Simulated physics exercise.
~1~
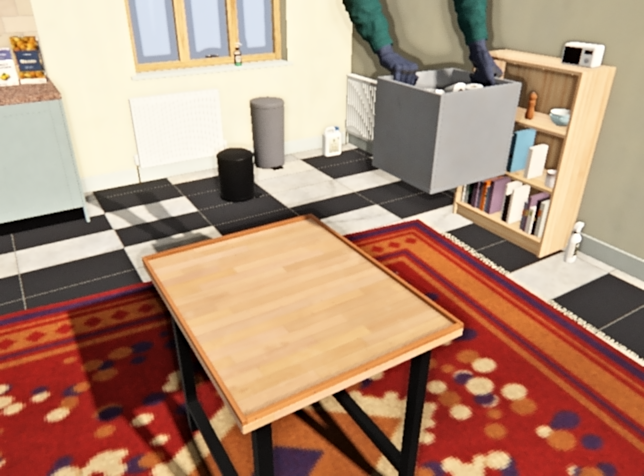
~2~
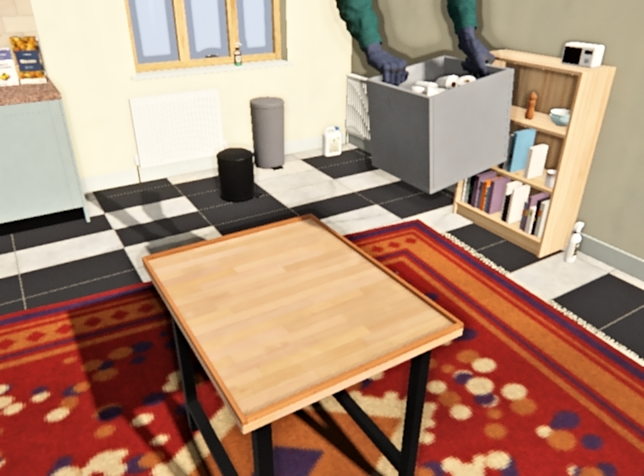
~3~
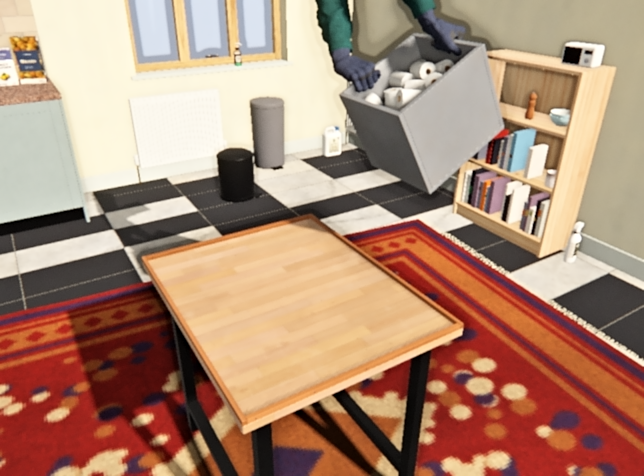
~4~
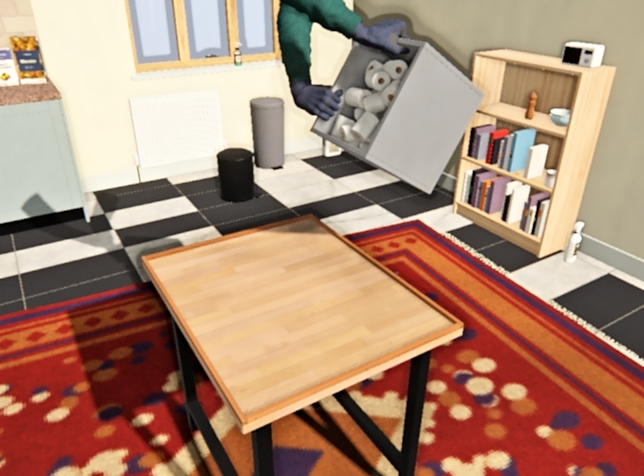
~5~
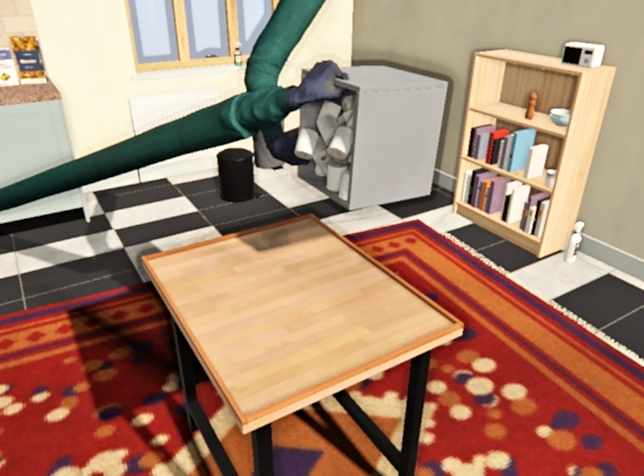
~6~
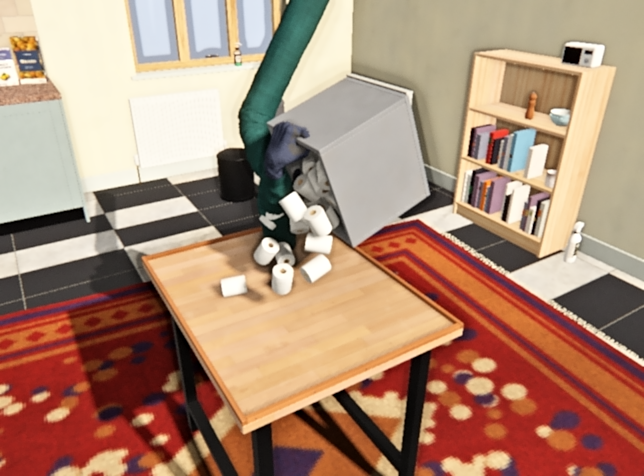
Gloved hands tilting a grey crate past its side beside a wooden table, several white paper rolls tumbling out onto the tabletop.
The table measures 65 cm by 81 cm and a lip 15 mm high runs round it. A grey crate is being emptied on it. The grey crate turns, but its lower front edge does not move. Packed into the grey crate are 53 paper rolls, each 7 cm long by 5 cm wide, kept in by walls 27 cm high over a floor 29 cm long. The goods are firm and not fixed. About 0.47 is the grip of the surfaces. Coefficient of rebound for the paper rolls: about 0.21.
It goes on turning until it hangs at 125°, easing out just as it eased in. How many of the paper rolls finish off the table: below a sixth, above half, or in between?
Expect below one in six of the paper rolls to finish off the table.
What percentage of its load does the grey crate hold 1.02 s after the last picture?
Still inside: Around 0 percent.
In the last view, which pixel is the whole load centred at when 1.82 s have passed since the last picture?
At roughly (272, 290).
Then, 0.46 s after the last picture, tilt 125°; 9 still in the grey crate, 42 on the table top and 2 in the air.
Then, 1.02 s after the last picture, tilt 125°; 49 on the table top, 3 over the left end of the table and 1 over the table's other edges.
Then, 1.82 s after the last picture, tilt 125°; 49 on the table top, 3 over the left end of the table and 1 over the table's other edges.
When it is over (2.84 s after the last picture), 49 on the table top, 3 over the left end of the table and 1 over the table's other edges. Asked share, 4 of 53, 8 per cent.
